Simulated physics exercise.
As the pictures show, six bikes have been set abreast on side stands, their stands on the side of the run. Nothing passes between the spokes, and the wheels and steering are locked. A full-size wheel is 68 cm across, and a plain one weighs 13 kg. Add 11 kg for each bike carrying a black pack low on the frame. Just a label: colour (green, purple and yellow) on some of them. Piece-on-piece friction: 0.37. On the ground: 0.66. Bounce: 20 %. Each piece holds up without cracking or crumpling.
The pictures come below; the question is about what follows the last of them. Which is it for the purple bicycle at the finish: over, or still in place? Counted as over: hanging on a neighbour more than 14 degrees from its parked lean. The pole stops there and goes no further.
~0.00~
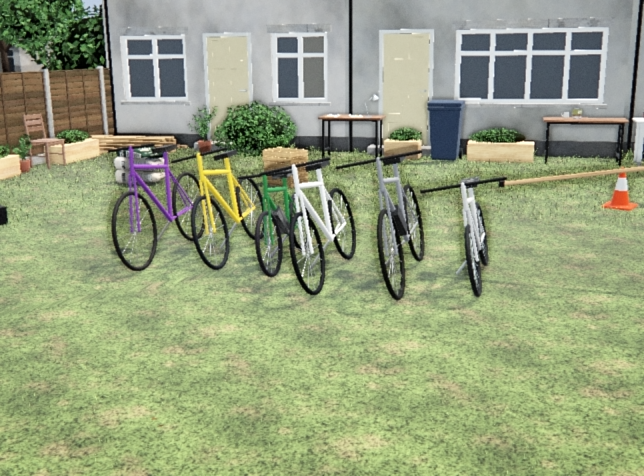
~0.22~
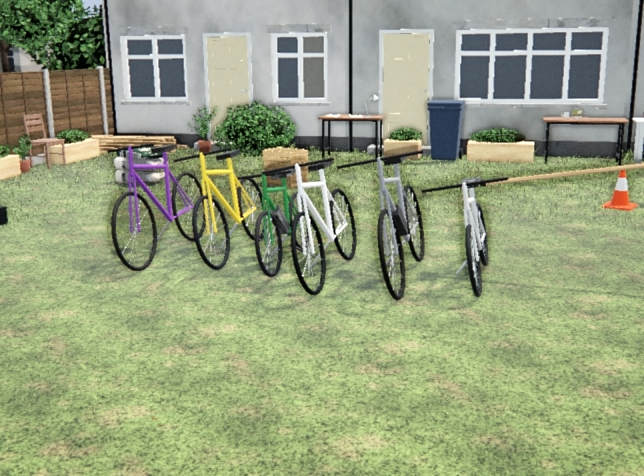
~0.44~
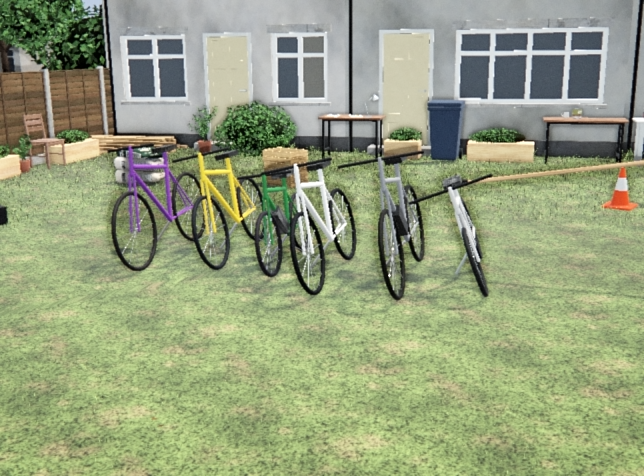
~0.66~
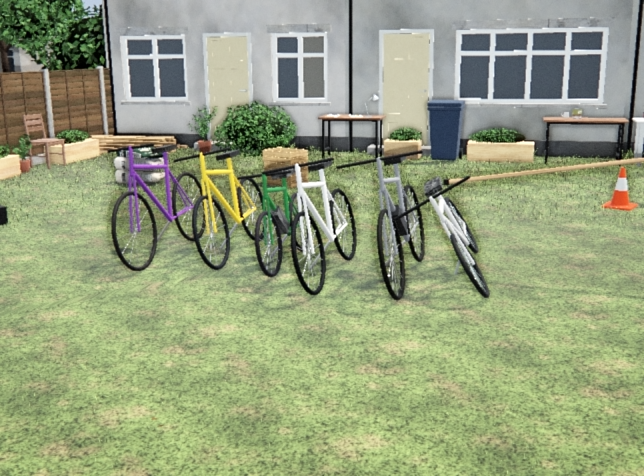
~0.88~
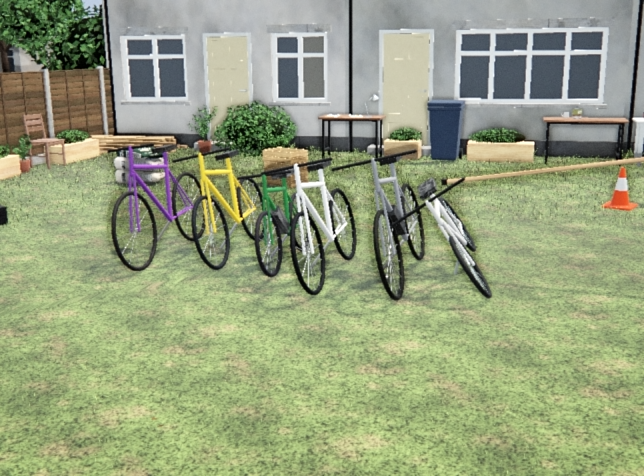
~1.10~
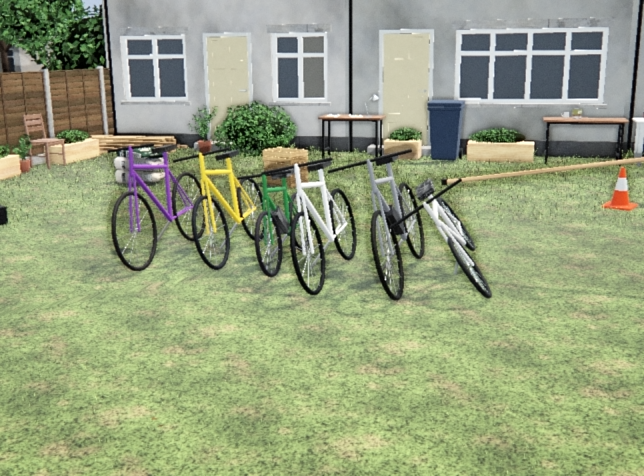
Over.
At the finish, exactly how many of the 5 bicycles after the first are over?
Tally: 5.
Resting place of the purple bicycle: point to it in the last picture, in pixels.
About (93, 229).
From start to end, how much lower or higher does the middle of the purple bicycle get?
It finishes some 30 cm lower than at the start.
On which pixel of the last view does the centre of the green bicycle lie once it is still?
I'd place it at about (237, 229) in the final view.
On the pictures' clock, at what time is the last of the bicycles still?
Somewhere close to 4.0 s.
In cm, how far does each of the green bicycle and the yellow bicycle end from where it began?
Result: Green at 40 cm, yellow at 60 cm.
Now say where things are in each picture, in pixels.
In the first picture (places mark the middle of the side facing us), pole end (502, 184) 14 cm from the first bicycle; purple bicycle (183, 194); yellow bicycle (190, 219); green bicycle (255, 232); the rest undisturbed.
The second picture shows pole end pushing; purple bicycle (183, 194).
The third picture shows pole end pushing; purple bicycle (183, 194); the rest undisturbed.
The fourth picture shows pole end (447, 183) pushing; purple bicycle (183, 194); the rest undisturbed.
The fifth picture shows pole end (445, 182) stopped; purple bicycle (183, 194); the rest undisturbed.
The sixth picture shows pole end (445, 182) stopped; purple bicycle (183, 194); yellow bicycle (191, 219); green bicycle (255, 232); steepest lean 4°, the bicycle at (372, 241); one has shifted.
After 2.14 s, 2 of the 5 other bicycles over; purple bicycle unmoved.
After 2.72 s, 3 of the 5 other bicycles over; purple bicycle unmoved; green bicycle leaning 41°.
After 3.40 s, 5 of the 5 other bicycles over; purple bicycle lying flat; green bicycle leaning 63°.
At rest (4.4 s), 5 of the 5 other bicycles over; purple bicycle lying flat; green bicycle leaning 64°; yellow bicycle leaning 62°. Not one is left standing. As the last picture would show them, middles, purple bicycle near (93, 229), green bicycle near (237, 229).
